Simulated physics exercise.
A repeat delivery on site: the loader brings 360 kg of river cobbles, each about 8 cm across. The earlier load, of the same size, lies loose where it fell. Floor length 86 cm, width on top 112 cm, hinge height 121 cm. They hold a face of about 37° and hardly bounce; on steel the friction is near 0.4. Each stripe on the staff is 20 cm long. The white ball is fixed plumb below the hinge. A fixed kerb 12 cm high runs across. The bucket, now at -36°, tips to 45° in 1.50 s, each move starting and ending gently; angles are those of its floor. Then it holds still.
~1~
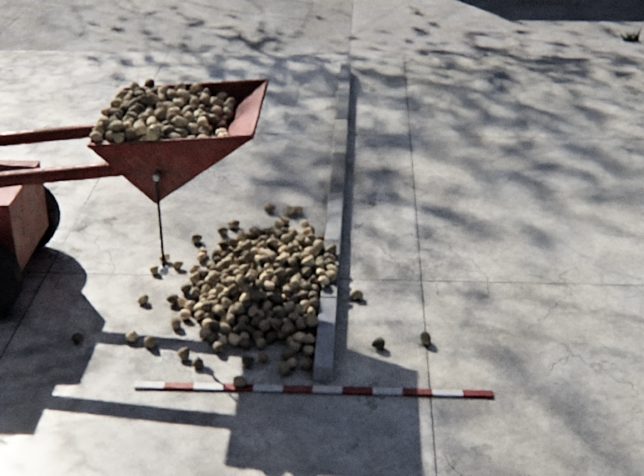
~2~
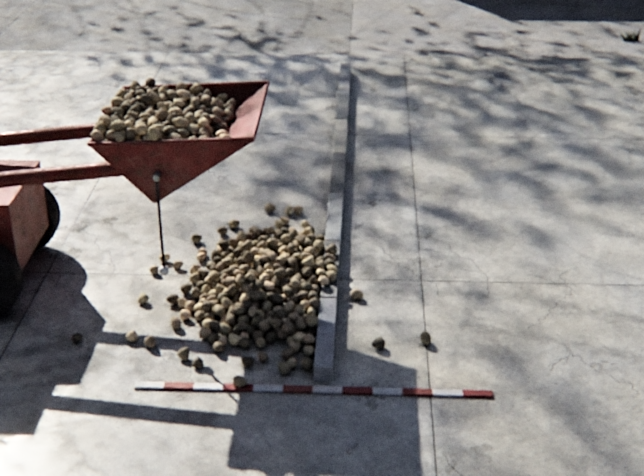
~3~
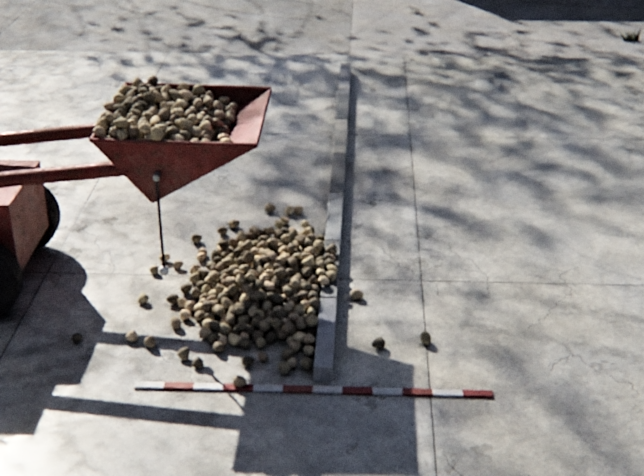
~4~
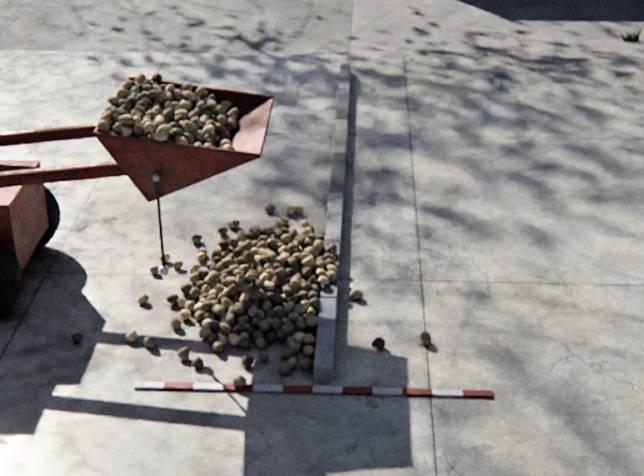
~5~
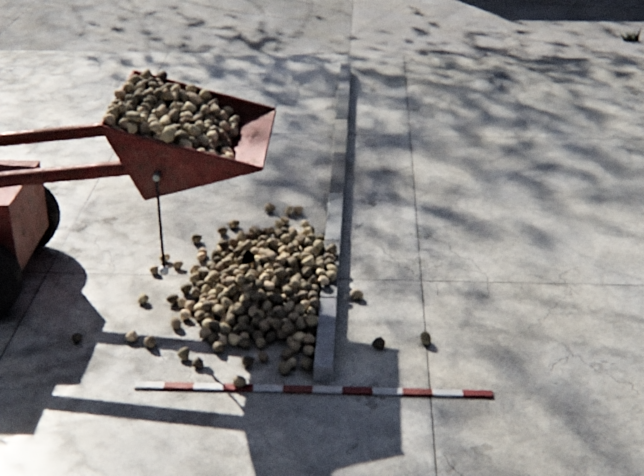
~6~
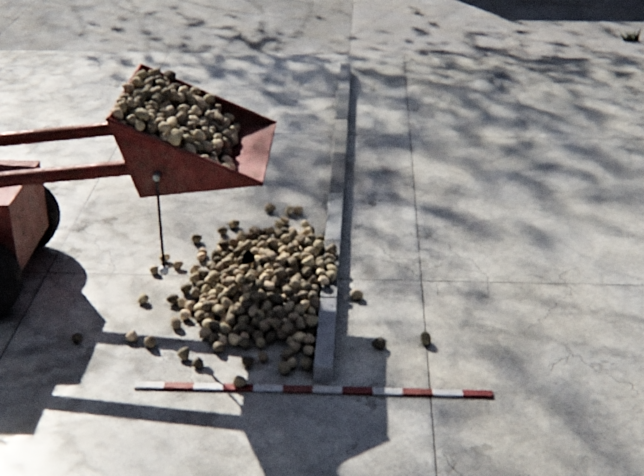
The clip opens on a red loader bucket heaped with rounded stones, raised above a loose pile lying left of a low kerb, with a red-and-white staff in front. The bucket gradually tilts forward, its right lip lowering and its rear edge rising, the stones still inside, while the ground pile stays unchanged.
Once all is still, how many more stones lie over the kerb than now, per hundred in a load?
Roughly 12 per cent of a load more.
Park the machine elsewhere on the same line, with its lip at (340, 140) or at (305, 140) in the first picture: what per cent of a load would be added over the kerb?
Near 90 per cent from the first place, 60 from the second.
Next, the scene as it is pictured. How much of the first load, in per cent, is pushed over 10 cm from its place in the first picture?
Roughly 15 per cent of them.
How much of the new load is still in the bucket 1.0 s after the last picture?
Roughly 20 per cent is still inside.
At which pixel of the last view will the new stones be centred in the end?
Near (282, 267).
Then, 0.5 s after the last picture the floor is at 32°; in per cent of one load, 96 in the bucket, 104 on this side of the kerb, 1 over the kerb; the foremost stones are at (351, 285).
Then, 1.0 s after the last picture the floor is at 45°; in per cent of one load, 20 in the bucket, 180 on this side of the kerb, 1 over the kerb; the foremost stones are at (354, 283).
Then, 1.4 s after the last picture the floor is at 45°; in per cent of one load, 0 in the bucket, 193 on this side of the kerb, 8 over the kerb; the foremost stones are at (399, 290).
Then, 3.9 s after the last picture the floor is at 45°; in per cent of one load, 0 in the bucket, 188 on this side of the kerb, 12 over the kerb; the foremost stones are at (453, 281). Net gain over the kerb, 12.
